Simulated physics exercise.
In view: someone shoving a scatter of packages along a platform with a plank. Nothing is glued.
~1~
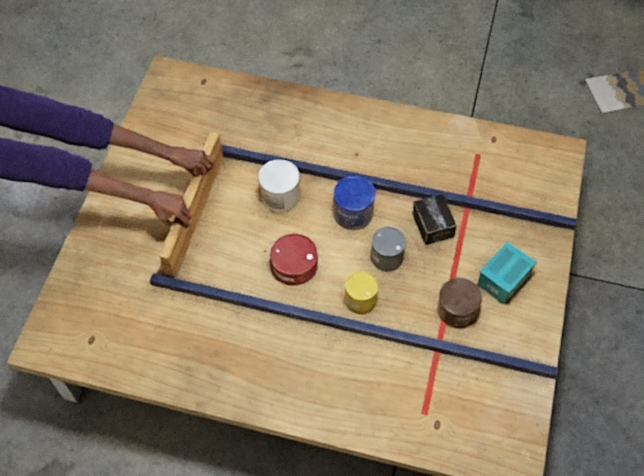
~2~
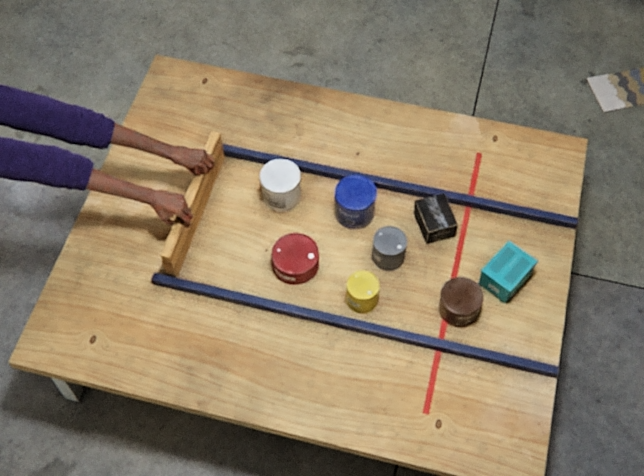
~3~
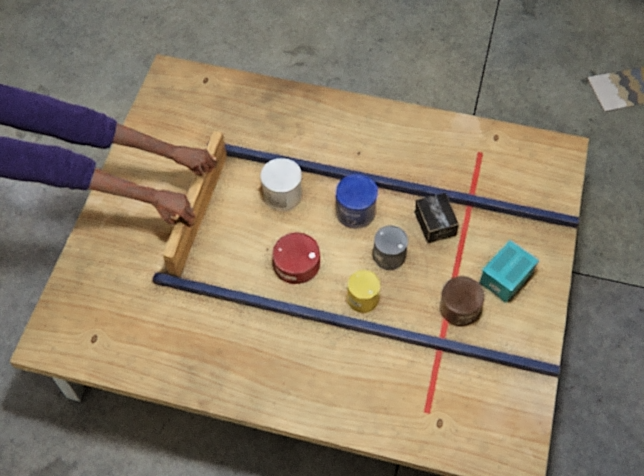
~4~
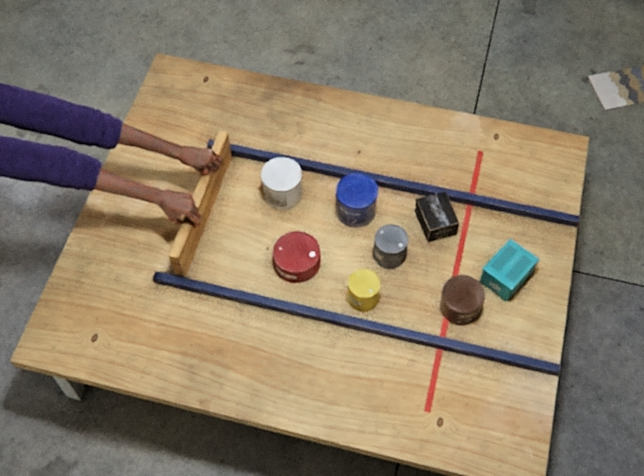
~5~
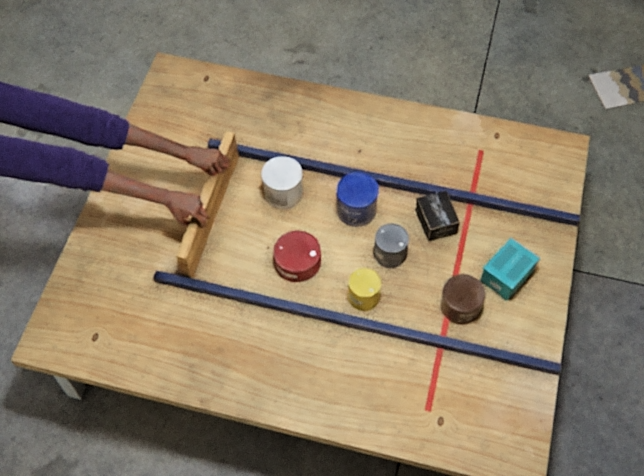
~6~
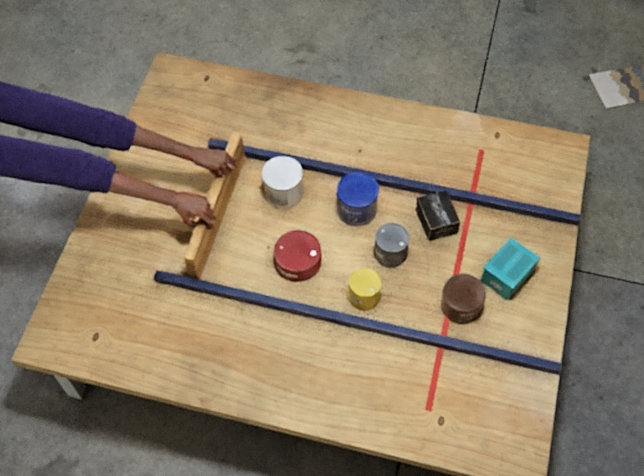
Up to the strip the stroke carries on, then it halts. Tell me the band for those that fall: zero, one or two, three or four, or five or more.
So the tally of ones that come down is nothing, really.
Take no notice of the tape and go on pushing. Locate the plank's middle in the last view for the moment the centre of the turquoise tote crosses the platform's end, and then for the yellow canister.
Roughly (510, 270); roughly (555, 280).
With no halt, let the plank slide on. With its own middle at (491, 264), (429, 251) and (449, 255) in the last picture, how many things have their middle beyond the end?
Taking the places in turn, the counts are 1, 0 and 0.
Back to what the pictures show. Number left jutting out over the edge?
Overhanging: 1.
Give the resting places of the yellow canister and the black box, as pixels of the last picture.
The first sits around (466, 323), while the other sits around (565, 235).
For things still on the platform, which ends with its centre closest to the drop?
It would be the black box.
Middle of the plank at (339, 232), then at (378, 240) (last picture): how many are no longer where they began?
Answer - first 5, then 6.
Early on, none off yet; turquoise tote at rest near (510, 269); brown pail at rest near (462, 299); black box at rest near (438, 215).
A while later, none off yet; turquoise tote at rest near (510, 269); brown pail at rest near (462, 299); black box travelled about its own width near (481, 223).
Finally, the number that fall off is zero.
